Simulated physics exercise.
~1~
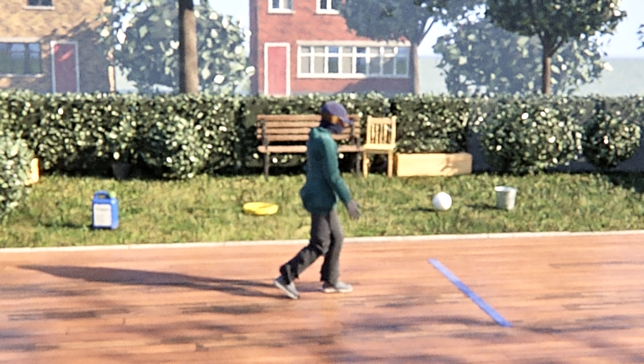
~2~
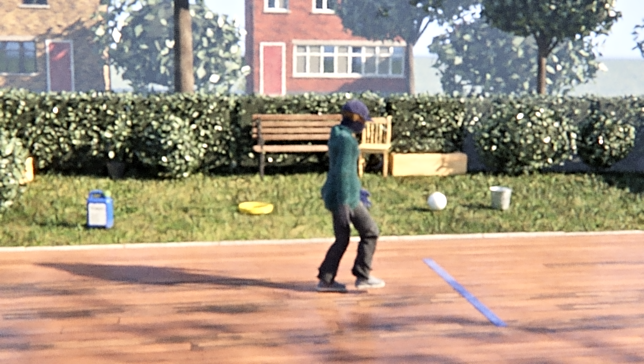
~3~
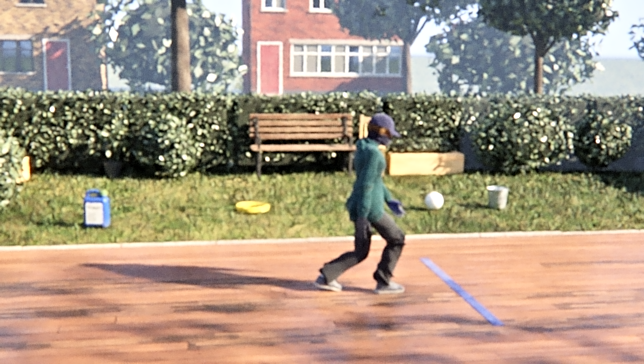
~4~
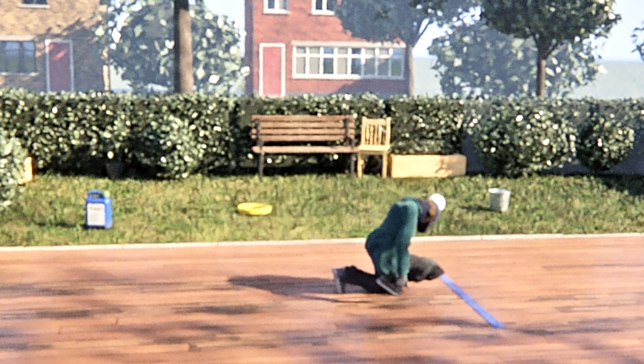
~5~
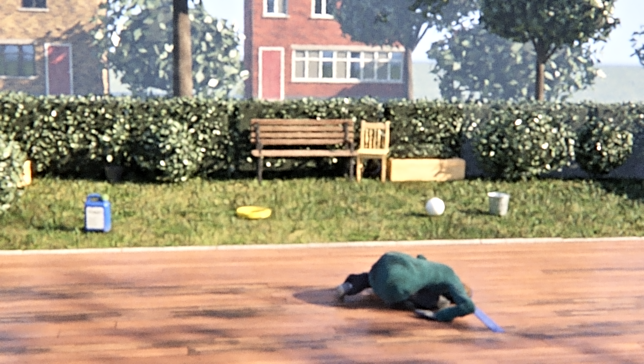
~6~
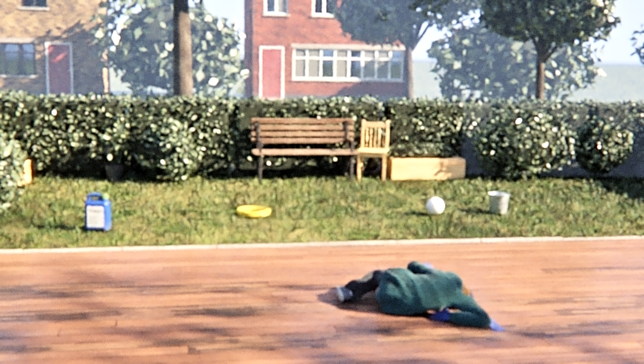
On a wooden floor beside grass, a person walks right, crumples and lies at the blue strip.
